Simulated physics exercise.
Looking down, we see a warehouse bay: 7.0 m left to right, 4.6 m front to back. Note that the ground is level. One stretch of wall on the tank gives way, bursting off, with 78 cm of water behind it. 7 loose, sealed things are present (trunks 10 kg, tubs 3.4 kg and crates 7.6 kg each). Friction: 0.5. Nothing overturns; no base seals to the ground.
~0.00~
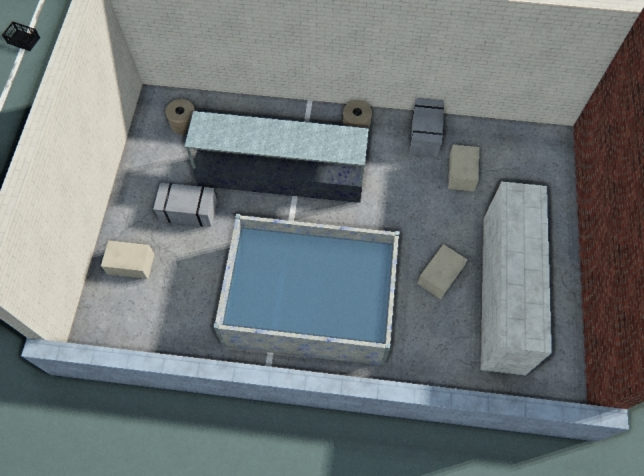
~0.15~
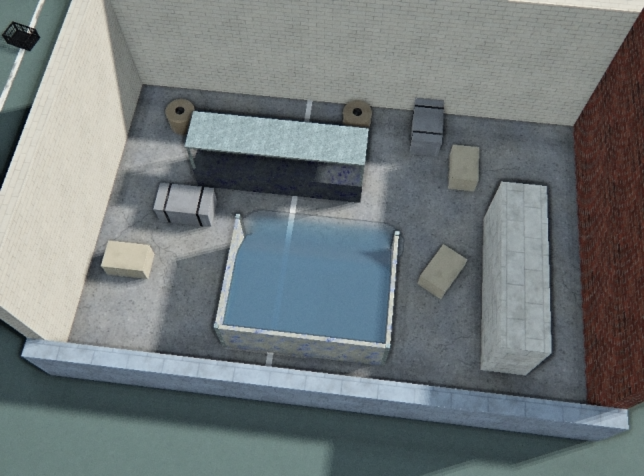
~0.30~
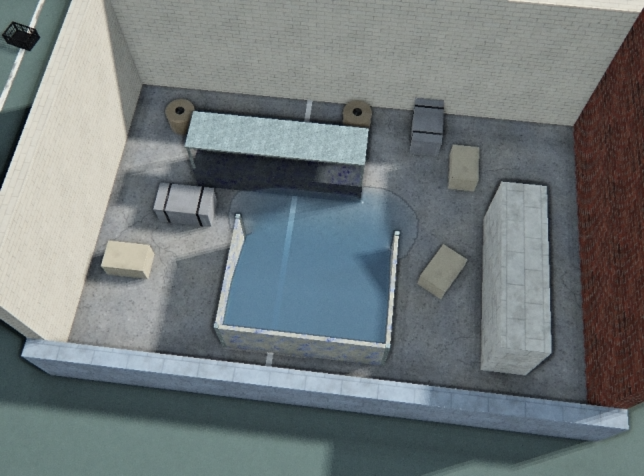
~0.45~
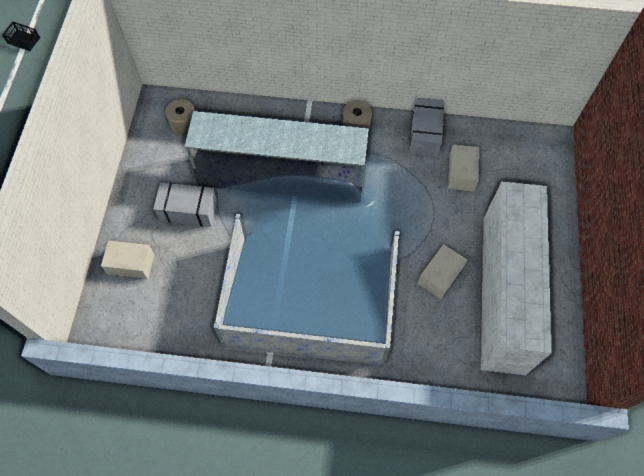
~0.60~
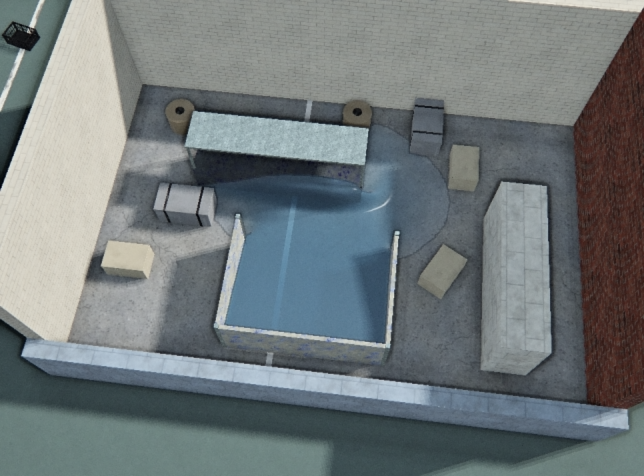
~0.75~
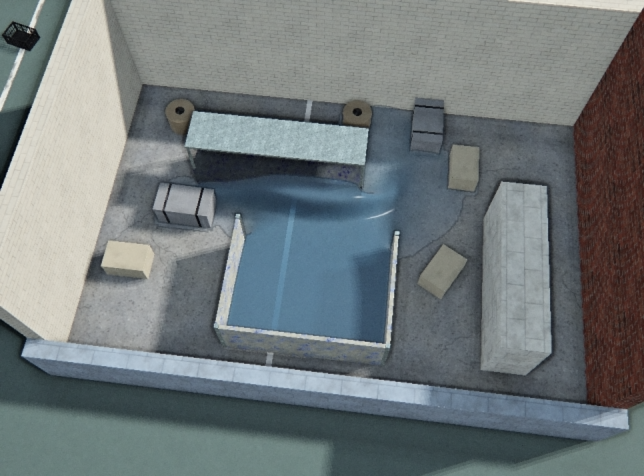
In the video, seen from above, the back wall of a water-filled tank in a warehouse bay gives way, and water spreads across the floor beneath a long table and toward nearby boxes, which stay in place.
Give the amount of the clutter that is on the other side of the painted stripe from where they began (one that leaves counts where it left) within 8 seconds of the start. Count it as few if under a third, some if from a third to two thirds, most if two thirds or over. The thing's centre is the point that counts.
Few.
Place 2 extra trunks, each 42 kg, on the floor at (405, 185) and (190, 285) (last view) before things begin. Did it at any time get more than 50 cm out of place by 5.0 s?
Order as asked - surpassed, not reached.
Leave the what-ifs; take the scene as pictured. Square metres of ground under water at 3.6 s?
The covered patch comes to about 28 m2.
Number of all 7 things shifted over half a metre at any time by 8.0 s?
That adds up to 7.
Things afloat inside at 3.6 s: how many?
At that point I count 5.
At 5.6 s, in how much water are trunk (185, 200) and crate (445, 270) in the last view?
Close to 7 and 7 centimetres.
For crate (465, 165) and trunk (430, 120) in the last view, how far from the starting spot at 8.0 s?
Answer, in order asked: 350 cm, 200 cm.
After 1.6 s 0 of 7 are over the mark; 2 afloat.
After 3.6 s 0 of 7 are over the mark; 5 afloat.
After 5.6 s 1 of 7 are over the mark; 7 afloat.
After 8.0 s 1 of 7 are over the mark; 7 afloat.
